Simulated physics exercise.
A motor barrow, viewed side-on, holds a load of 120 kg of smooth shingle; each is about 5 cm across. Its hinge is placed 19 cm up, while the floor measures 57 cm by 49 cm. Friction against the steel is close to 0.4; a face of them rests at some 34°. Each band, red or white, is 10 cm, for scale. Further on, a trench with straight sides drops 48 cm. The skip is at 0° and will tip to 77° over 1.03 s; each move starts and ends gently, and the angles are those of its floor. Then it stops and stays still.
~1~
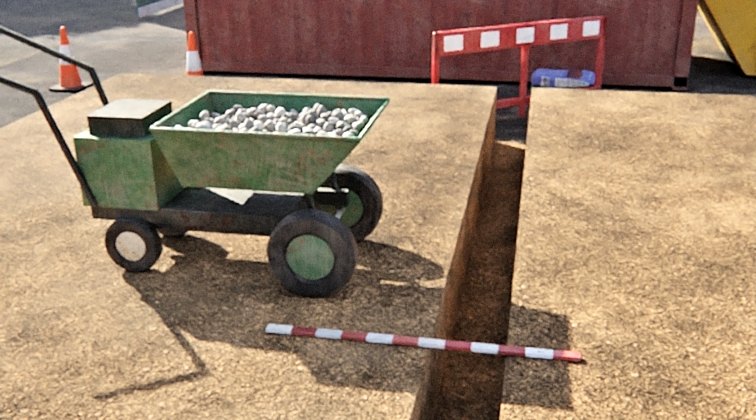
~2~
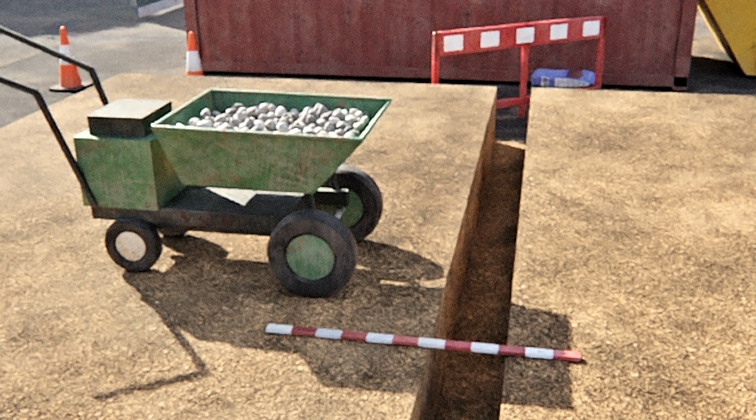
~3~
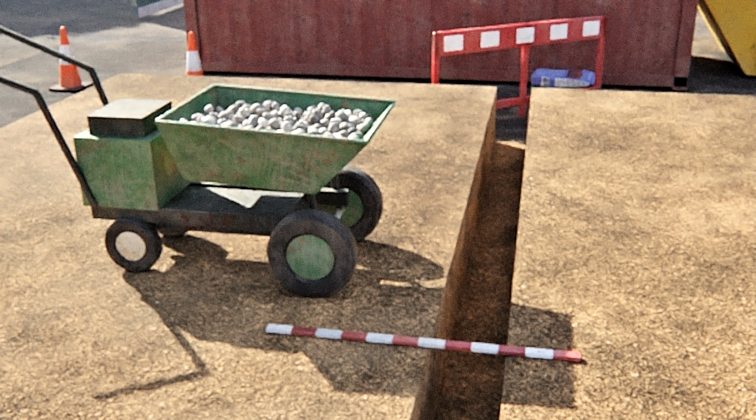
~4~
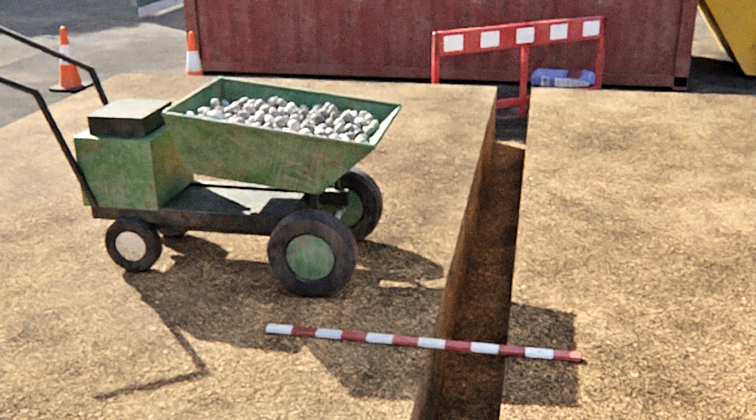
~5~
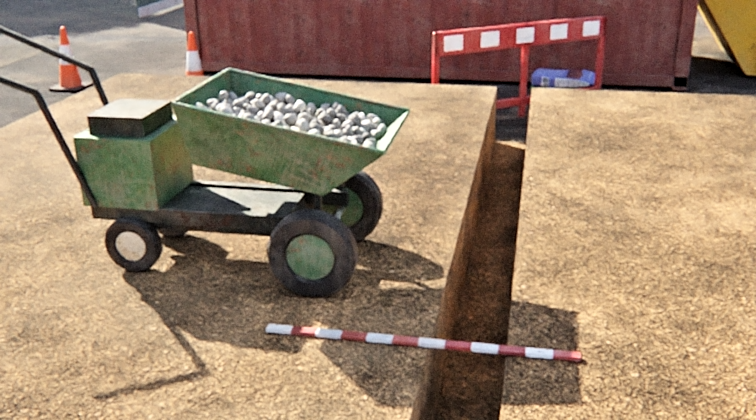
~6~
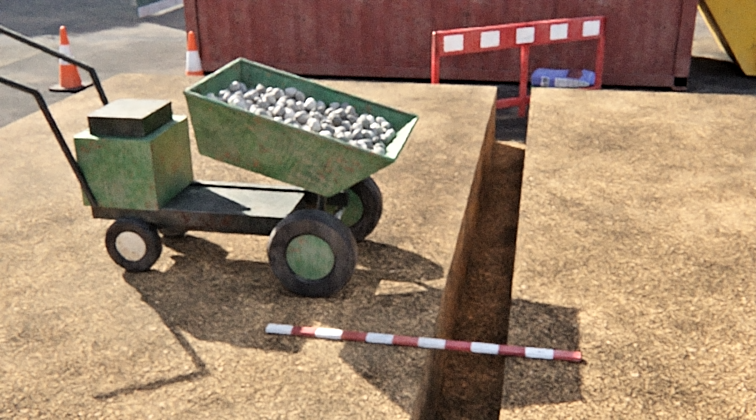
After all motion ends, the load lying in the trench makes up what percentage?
It makes up about 82 per cent.
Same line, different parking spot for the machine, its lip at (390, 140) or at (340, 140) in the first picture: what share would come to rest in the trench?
I'd expect close to 45 per cent at the first and 100 per cent at the second.
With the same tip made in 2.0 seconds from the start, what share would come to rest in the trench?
Something close to 85 per cent.
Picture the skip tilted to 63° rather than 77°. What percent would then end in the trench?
In that case near 70 per cent.
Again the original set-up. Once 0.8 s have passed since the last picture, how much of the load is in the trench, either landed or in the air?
About 55%.
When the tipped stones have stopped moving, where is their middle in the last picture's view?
Around (485, 351).
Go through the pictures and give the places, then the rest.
In the first frame, the skip is at 0°, its lip at (361, 140); the top of the load is at (292, 116).
In the second frame, the skip is at 1°, its lip at (362, 141); the top of the load is at (275, 115).
In the third frame, lip at (367, 143), floor tilted 3°, highest stones at (265, 113).
In the fourth frame, the skip is at 6°, its lip at (375, 147); the top of the load is at (251, 107).
In the fifth frame, lip at (384, 153), floor tilted 11°, highest stones at (246, 100).
In the sixth frame, the skip is at 16°, its lip at (394, 161); the top of the load is at (253, 94).
Then, 0.5 s after the last picture the floor is at 65°, 100 % in the skip; the foremost stones are at (465, 230).
Then, 0.8 s after the last picture the floor is at 77°, 32 % in the skip, 56 % in the trench, 12 % past the trench; the foremost stones are at (573, 283).
Then, 1.2 s after the last picture the floor is at 77°, 3 % in the skip, 80 % in the trench, 18 % past the trench; the foremost stones are at (693, 300).
Then, 3.1 s after the last picture the floor is at 77°, 0 % in the skip, 82 % in the trench, 18 % past the trench; the foremost stones are past the picture's edge.
